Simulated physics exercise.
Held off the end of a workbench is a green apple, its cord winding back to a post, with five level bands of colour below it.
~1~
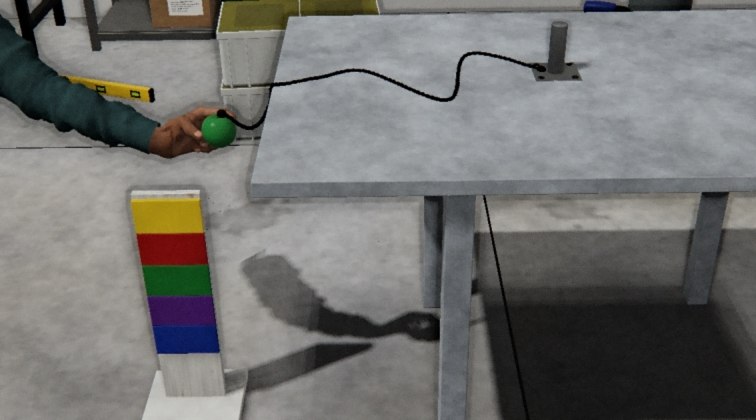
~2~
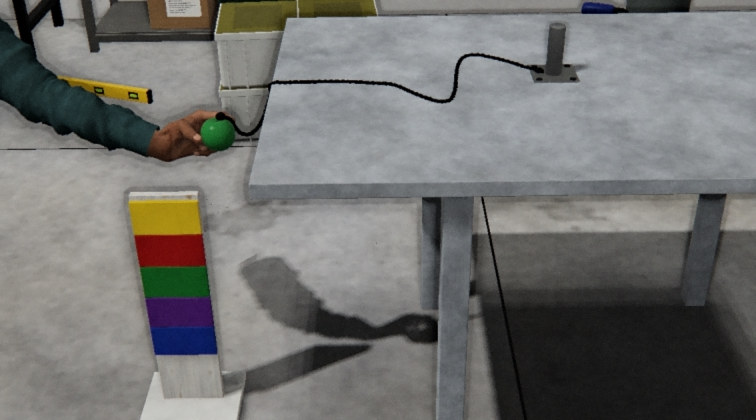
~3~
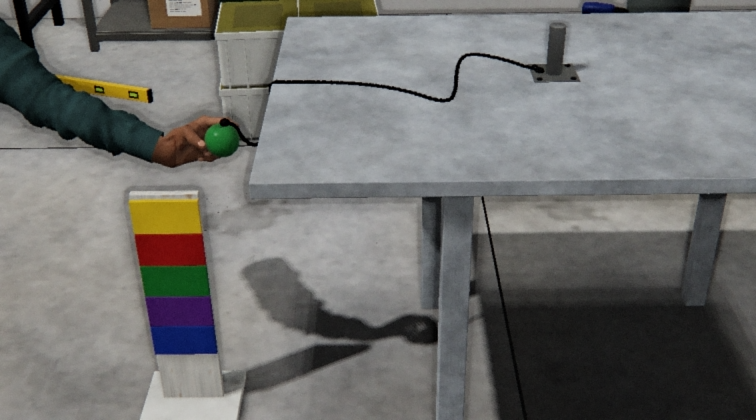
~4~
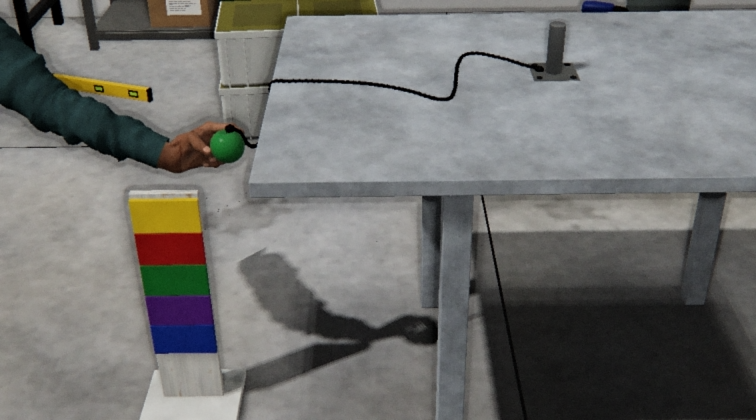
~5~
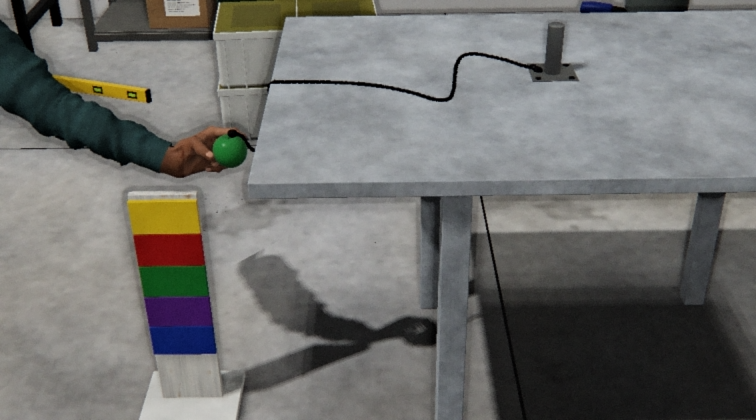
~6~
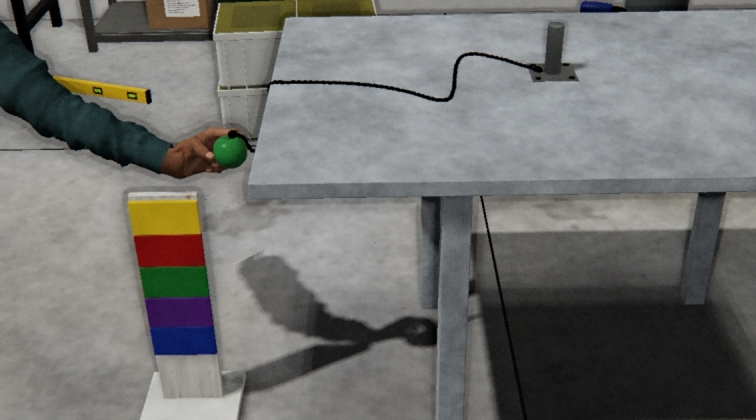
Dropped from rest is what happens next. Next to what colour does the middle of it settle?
Next to purple.
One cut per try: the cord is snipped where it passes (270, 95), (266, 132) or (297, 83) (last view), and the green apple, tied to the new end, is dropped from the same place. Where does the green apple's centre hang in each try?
In order, roughly (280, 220), (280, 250) and (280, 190).
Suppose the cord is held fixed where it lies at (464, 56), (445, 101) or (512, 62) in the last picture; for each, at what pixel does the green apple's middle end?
Roughly (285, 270), (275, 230) and (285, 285).
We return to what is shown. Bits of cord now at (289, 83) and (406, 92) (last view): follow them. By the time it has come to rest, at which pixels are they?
They go to (278, 178) and to (289, 84).
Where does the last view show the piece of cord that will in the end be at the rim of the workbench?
Look close to (389, 88) - that's the one.
A little later, apple near (310, 279); level with purple.
Next, apple near (273, 296); level with purple.
When it is over, apple near (289, 295); level with purple. At purple.
